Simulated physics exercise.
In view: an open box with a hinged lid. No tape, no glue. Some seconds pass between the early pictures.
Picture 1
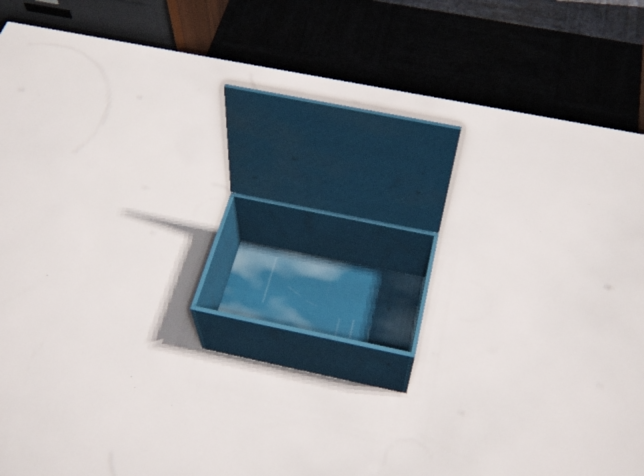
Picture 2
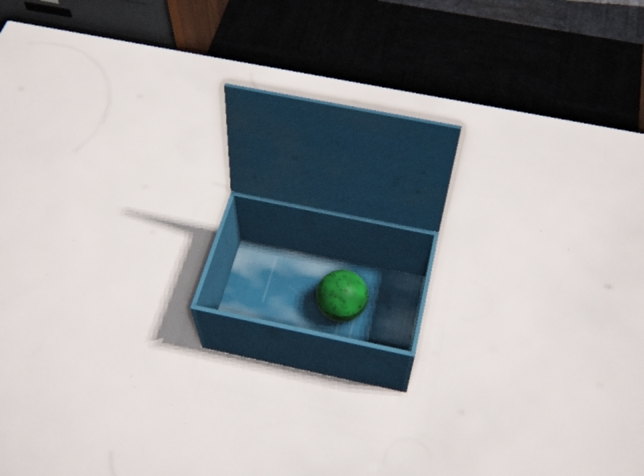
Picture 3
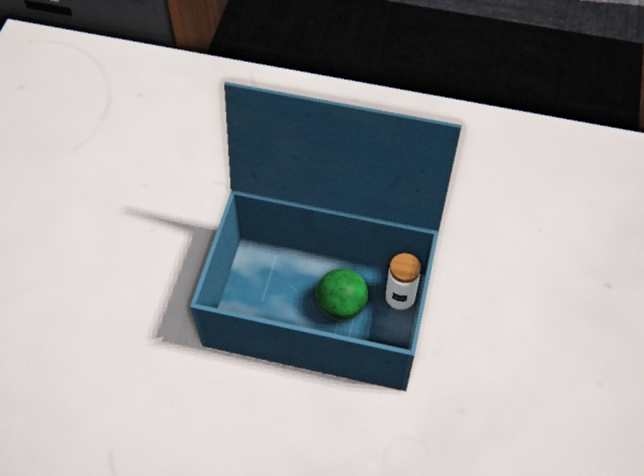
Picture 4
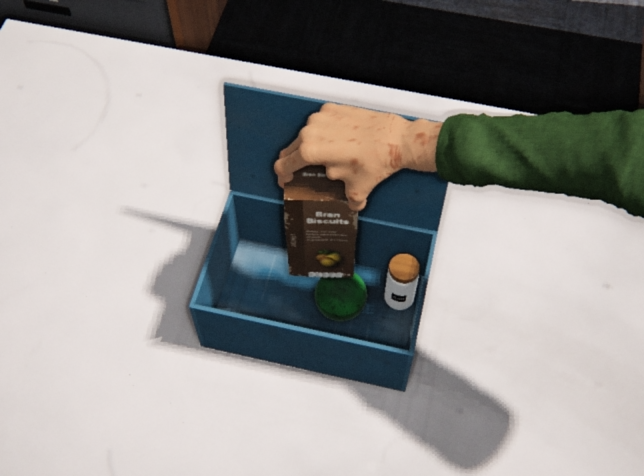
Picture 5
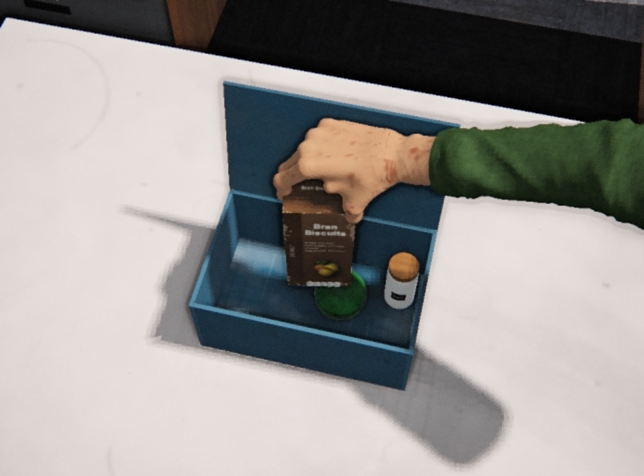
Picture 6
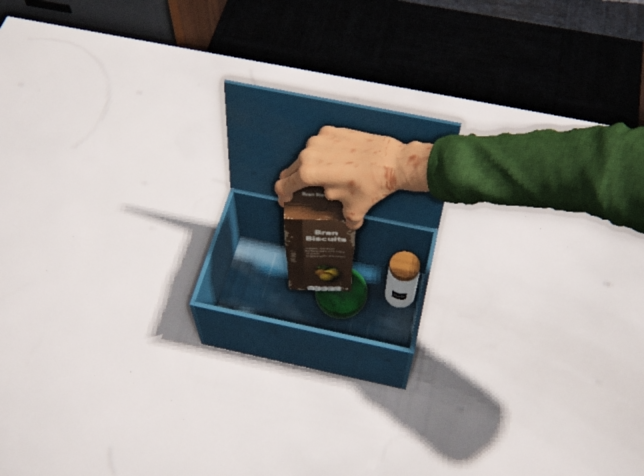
The video shows an open blue box with a raised lid, empty at first, then holding a green ball and a small cork-topped jar, before a green-sleeved hand reaches in from the right and slightly lowers a brown carton inside.
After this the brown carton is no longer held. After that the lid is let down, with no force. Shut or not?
Outcome: The lid sits on the rim.
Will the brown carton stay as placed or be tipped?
It ends up tilted.
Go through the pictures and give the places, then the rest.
In the first frame, the last thing is not in view yet.
In the second frame, the last thing is not in view yet; green ball (342, 296).
In the third frame, the last thing is not in view yet; green ball (342, 295).
The fourth frame shows coming down; brown carton (322, 224); green ball (341, 295).
The fifth frame shows coming down; brown carton (320, 235).
The sixth frame shows put in, still held; brown carton (320, 240).
Then, 0.40 s later than the last frame, brown carton on its side near (288, 265); green ball moved about its own width.
Then, 1.40 s later than the last frame, lid 77° above the rim; brown carton on its side near (294, 290); green ball moved about its own width.
Then, 1.90 s later than the last frame, lid 14° above the rim; brown carton on its side near (294, 290); green ball moved about its own width.
When it is over, lid shut; lying over in the box, brown carton; moved from the start, green ball; white shaker as before. End places, in pixels of the last picture, brown carton near (294, 290).
